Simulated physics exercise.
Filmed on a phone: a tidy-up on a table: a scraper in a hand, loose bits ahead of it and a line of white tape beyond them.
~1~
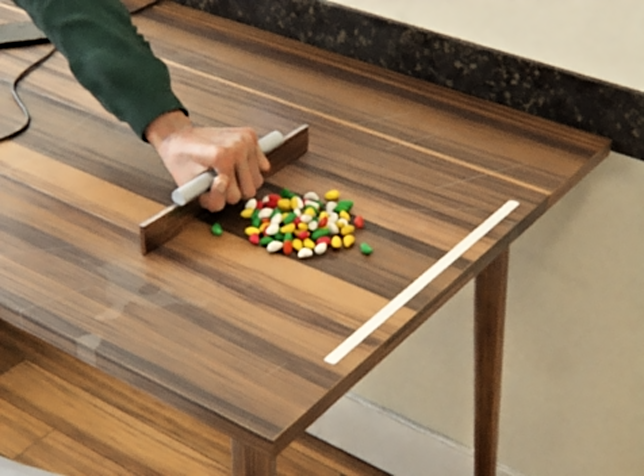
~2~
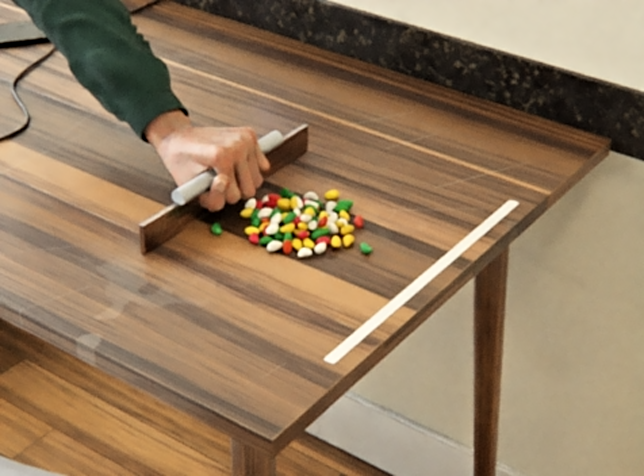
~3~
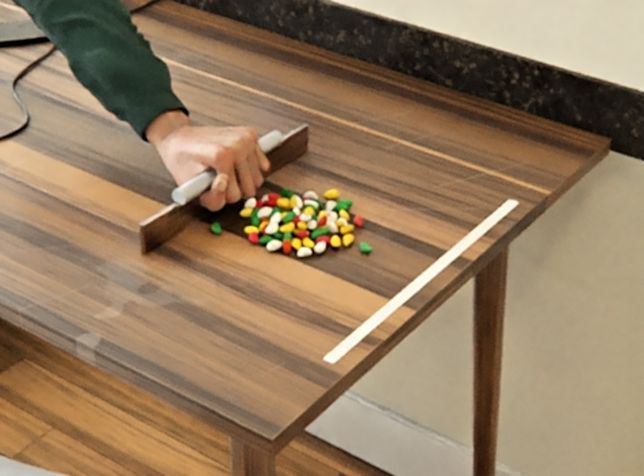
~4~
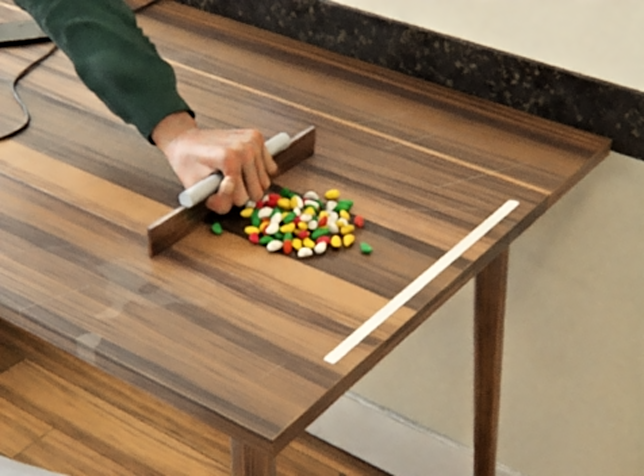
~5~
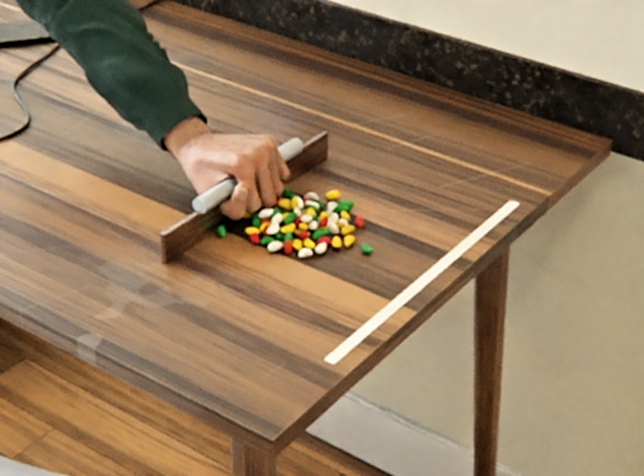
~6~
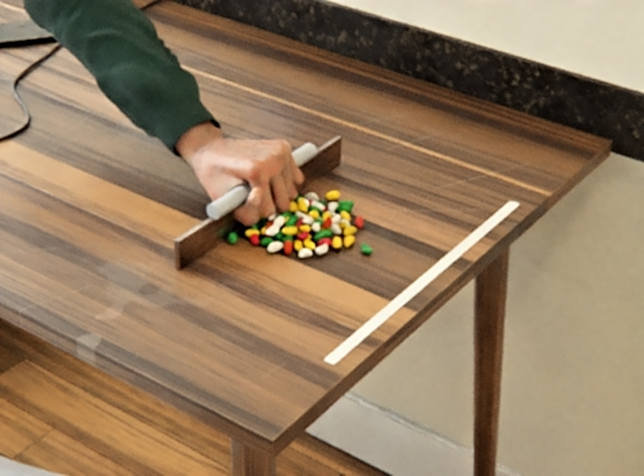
On a wooden table, a hand holding a scraper still, then sliding it slightly right against a heap of colourful jelly beans.
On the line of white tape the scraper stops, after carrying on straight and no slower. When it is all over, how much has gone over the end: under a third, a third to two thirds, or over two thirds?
Over two thirds.
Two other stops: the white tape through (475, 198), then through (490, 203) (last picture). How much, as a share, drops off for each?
About 30 % and 60 %.
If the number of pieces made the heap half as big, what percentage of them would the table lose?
Some 80 per cent.
Soon, scraper still moving, near (349, 218); heap all on the table, its front near (424, 271).
A while on, scraper stopped at the white tape; heap most over the edge.
Finally, scraper stopped at the white tape; heap most over the edge.
